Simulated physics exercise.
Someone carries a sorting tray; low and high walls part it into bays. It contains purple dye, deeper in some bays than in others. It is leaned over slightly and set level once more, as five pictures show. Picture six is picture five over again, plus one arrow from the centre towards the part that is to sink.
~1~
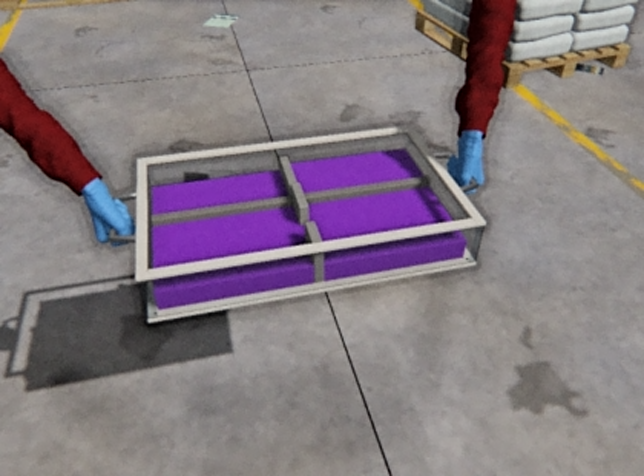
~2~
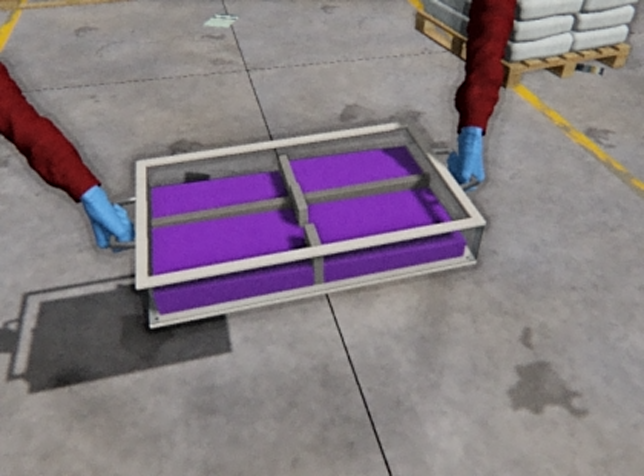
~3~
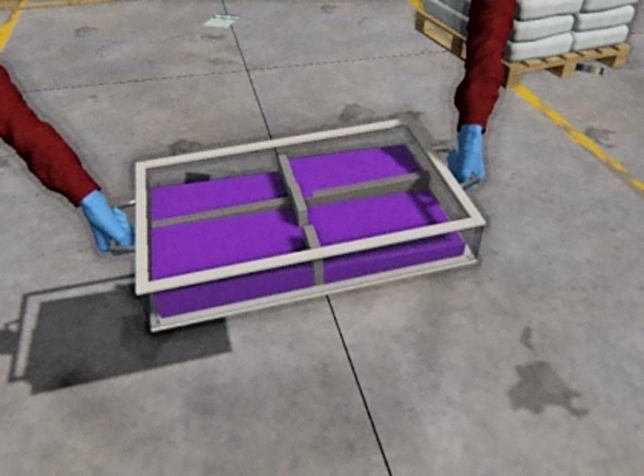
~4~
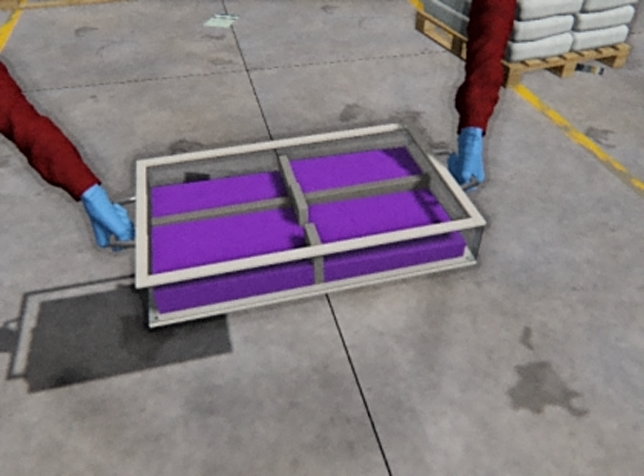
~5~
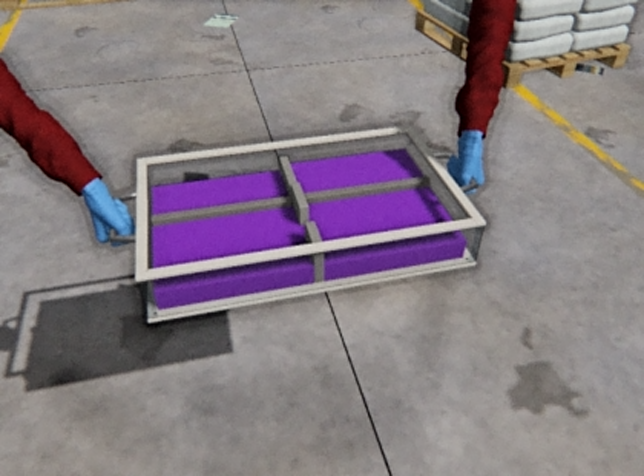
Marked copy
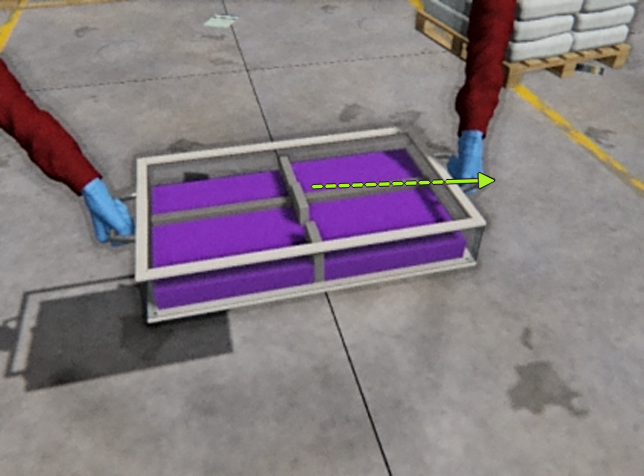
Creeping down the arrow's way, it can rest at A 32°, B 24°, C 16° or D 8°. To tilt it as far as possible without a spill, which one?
I would pick tilt D.
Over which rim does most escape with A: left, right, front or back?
Over the right one.
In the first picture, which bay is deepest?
The back right bay.
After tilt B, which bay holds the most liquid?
It is the front right one.
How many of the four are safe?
One.
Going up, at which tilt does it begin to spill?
The answer is C.
The tray is level; deepest in the back right bay, at (354, 173), shallowest in the back left.
Tipped about 2° down to the front left; no wall is crossed.
Tipped about 4° down to the front left; liquid runs over the wall between the front right and back right bays.
Tipped about 2° down to the front left; no wall is crossed.
The tray is level; deepest in the back right bay, at (354, 173), shallowest in the back left.
The arrow ends at (488, 180).
For tilt A, about 70 % goes over the rim.
For tilt B, about 53 % goes over the rim.
For tilt C, about 22 % goes over the rim.
For tilt D, nothing spills; the front right bay holds the most.
